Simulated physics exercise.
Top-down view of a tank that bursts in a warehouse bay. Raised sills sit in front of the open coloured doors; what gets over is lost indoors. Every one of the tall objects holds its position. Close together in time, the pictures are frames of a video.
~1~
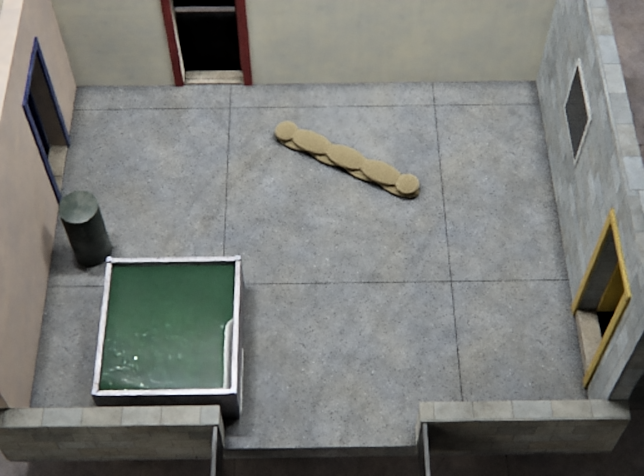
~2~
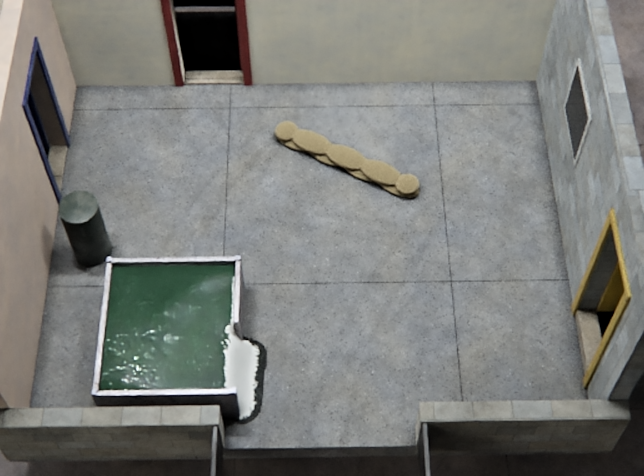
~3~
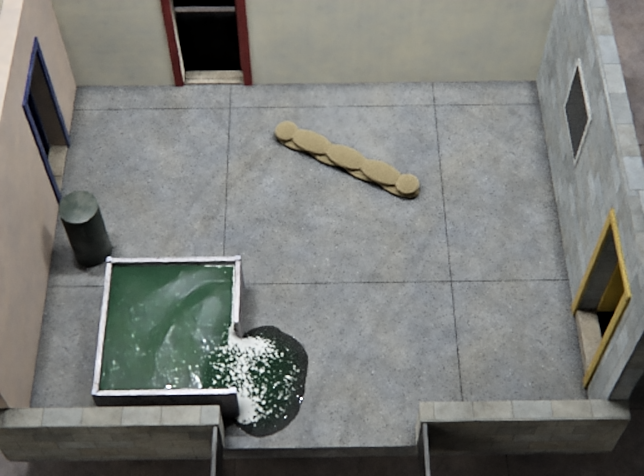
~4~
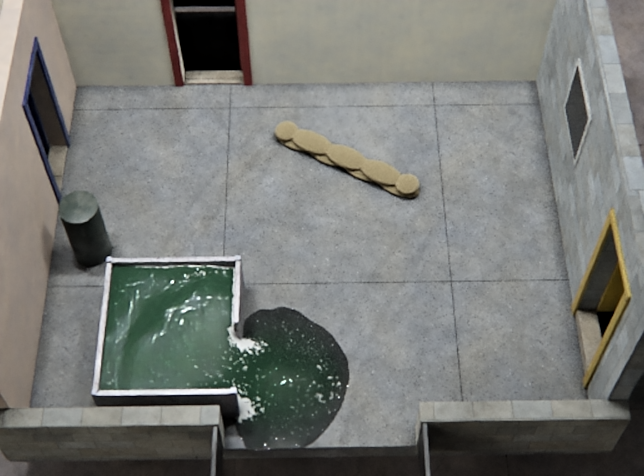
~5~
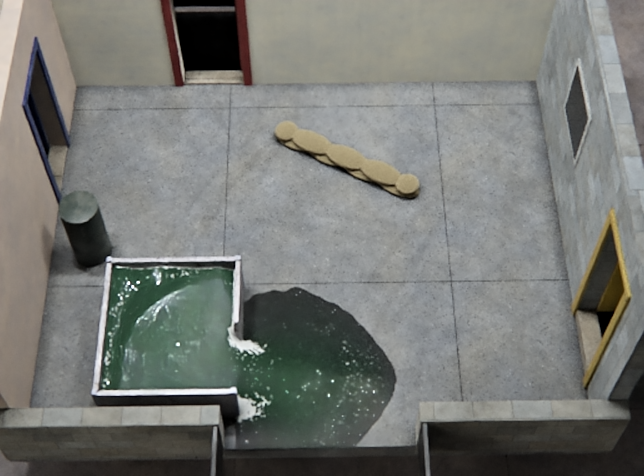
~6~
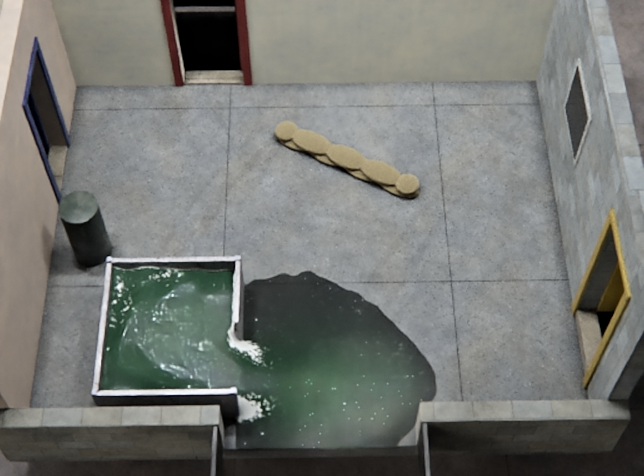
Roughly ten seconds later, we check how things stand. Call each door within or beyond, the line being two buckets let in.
Red door - within; blue door - within; yellow door - within.
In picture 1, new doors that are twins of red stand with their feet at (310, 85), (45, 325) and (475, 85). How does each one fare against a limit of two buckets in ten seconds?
Below, below, above.
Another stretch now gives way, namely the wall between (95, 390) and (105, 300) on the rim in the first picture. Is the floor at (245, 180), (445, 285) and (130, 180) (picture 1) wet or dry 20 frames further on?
Point by point: Soaked; unwetted; soaked.
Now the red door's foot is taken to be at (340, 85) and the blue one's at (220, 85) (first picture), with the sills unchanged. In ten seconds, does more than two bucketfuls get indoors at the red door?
The red door falls short.
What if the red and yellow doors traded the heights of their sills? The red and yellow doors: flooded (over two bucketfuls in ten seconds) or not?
So the red door remains below the line and the yellow door crosses the line.
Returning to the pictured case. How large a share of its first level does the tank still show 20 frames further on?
My figure is about 34 in a hundred.
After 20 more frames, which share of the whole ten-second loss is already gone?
My reading is about 65 per cent.
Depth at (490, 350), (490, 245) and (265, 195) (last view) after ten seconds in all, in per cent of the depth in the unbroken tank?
About 6, 6 and 2 percent, in that order.
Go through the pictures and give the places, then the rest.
The tank at (170, 326) is whole and still, in the first frame.
Water pours out at (235, 374) and has run to (253, 345), in the second frame.
The front is at (300, 357), out from the gap at (235, 374), in the third frame.
The front is at (339, 361), out from the gap at (236, 374), in the fourth frame.
The front is at (388, 386), out from the gap at (236, 374), in the fifth frame.
The front is at (427, 395), out from the gap at (235, 374), in the sixth frame.
A moment on, water covers 25 % of the floor; the red door not reached, the blue door not reached, the yellow door wet at the sill, nothing in.
Next, water covers 30 % of the floor; the red door not reached, the blue door not reached, the yellow door wet at the sill, nothing in.
Then, water covers 35 % of the floor; the red door not reached, the blue door not reached, the yellow door under two buckets in.
Later, water covers 50 % of the floor; the red door not reached, the blue door not reached, the yellow door under two buckets in.
In the end, water covers 70 % of the floor; the red door wet at the sill, nothing in, the blue door wet at the sill, nothing in, the yellow door under two buckets in.
